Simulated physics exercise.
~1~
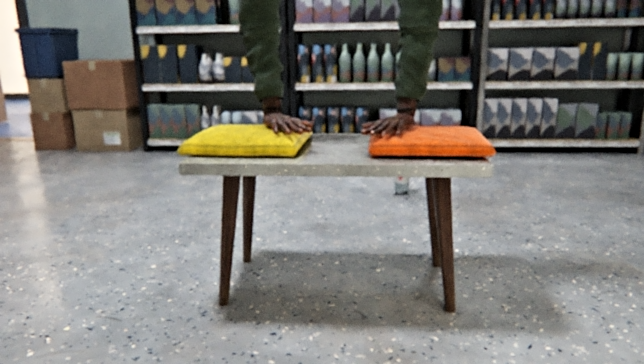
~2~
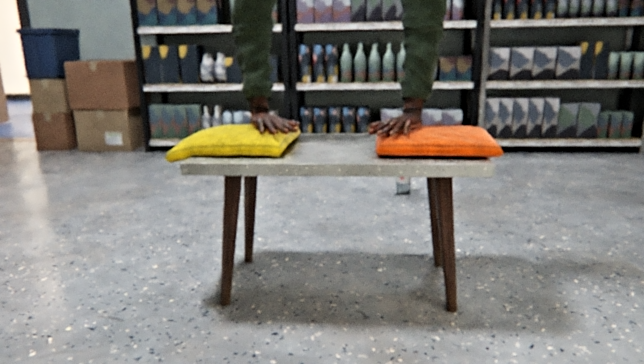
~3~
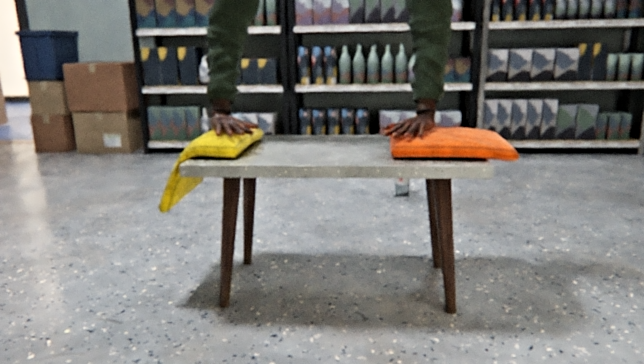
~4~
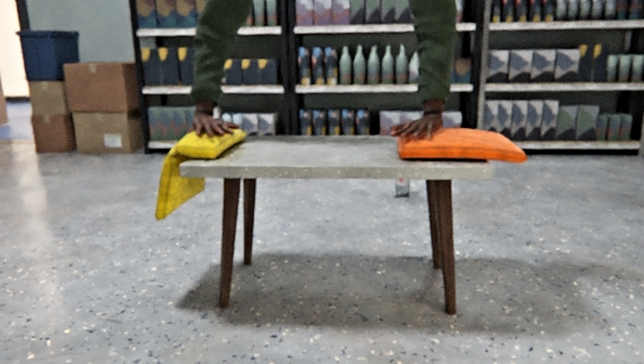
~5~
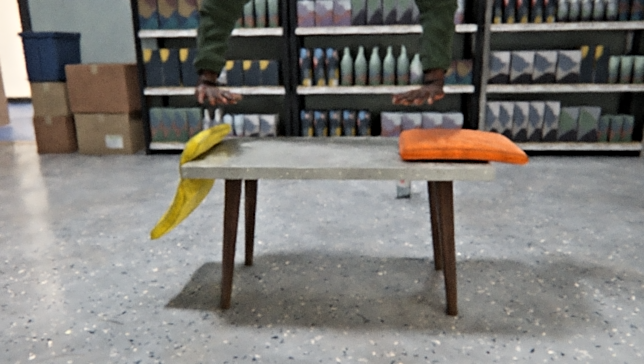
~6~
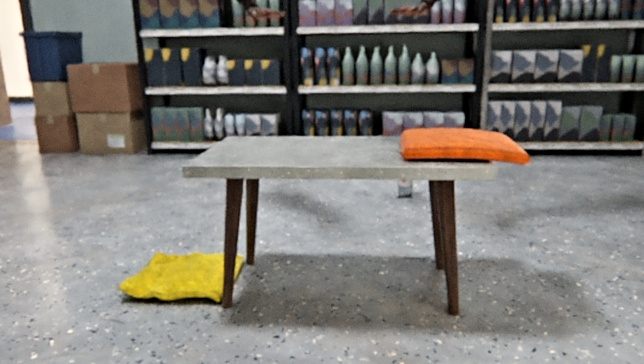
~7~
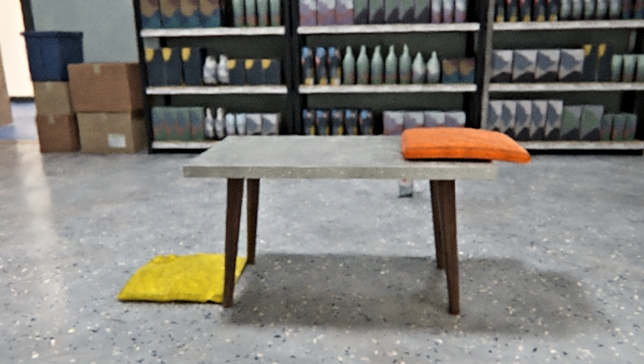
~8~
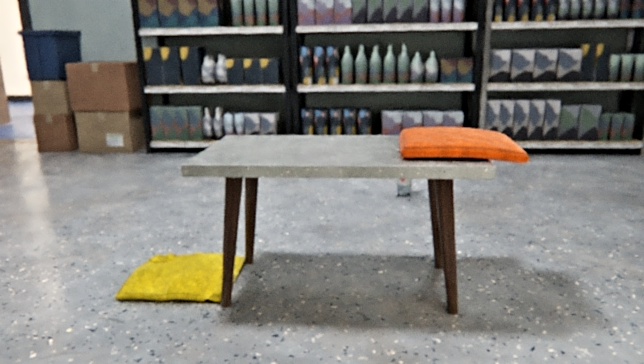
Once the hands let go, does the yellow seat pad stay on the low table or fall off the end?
The yellow seat pad slumps off the left end of the table and lands on the floor. The orange seat pad remains on top.
